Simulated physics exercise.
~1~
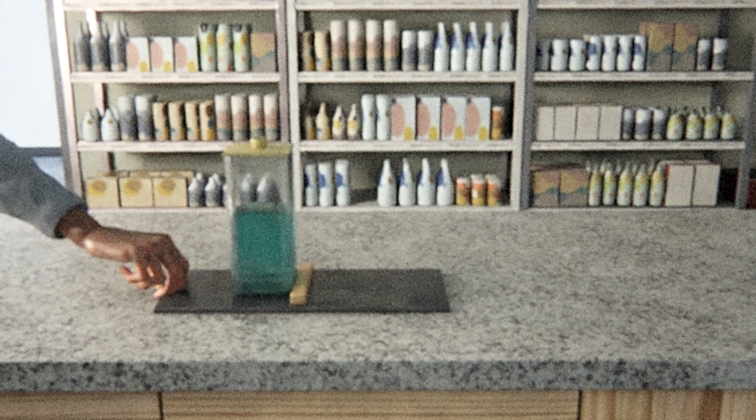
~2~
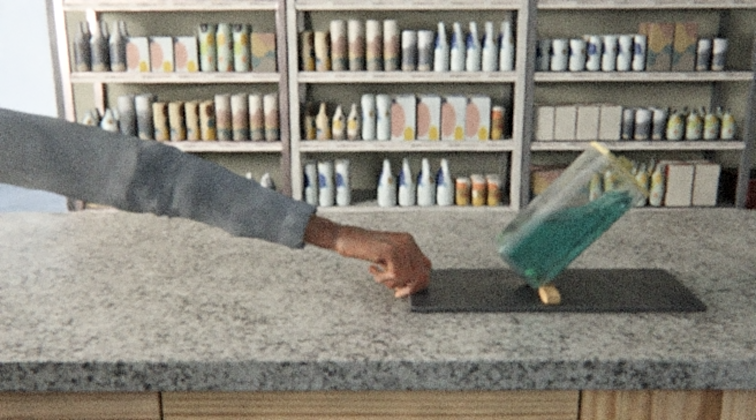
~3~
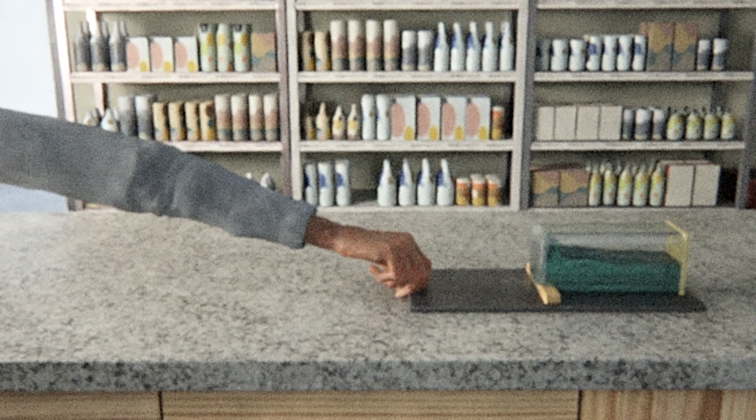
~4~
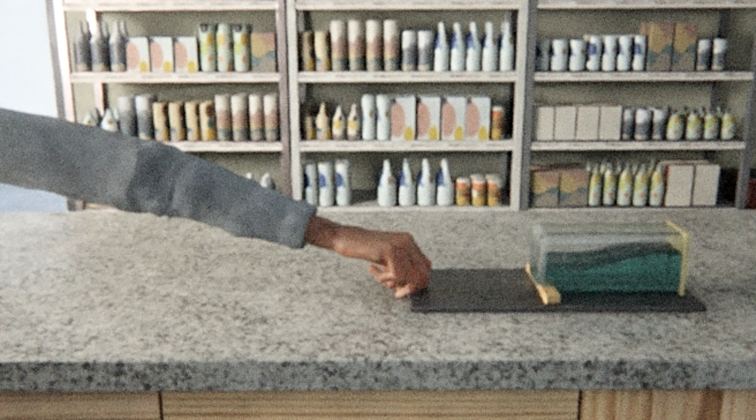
At first, a clear capped container partly filled with teal liquid stands upright on a dark board on a speckled stone counter, with a small pale wooden strip beside its base and shelves of bottles and boxes behind. A hand in a grey sleeve reaches in from the left and moves with the board as it glides to the right. When the board stops, the container tips over the strip toward the right, its liquid tilting inside. It topples fully onto its side, and the liquid shifts along its length. It ends lying on the board, the hand still at the left edge.
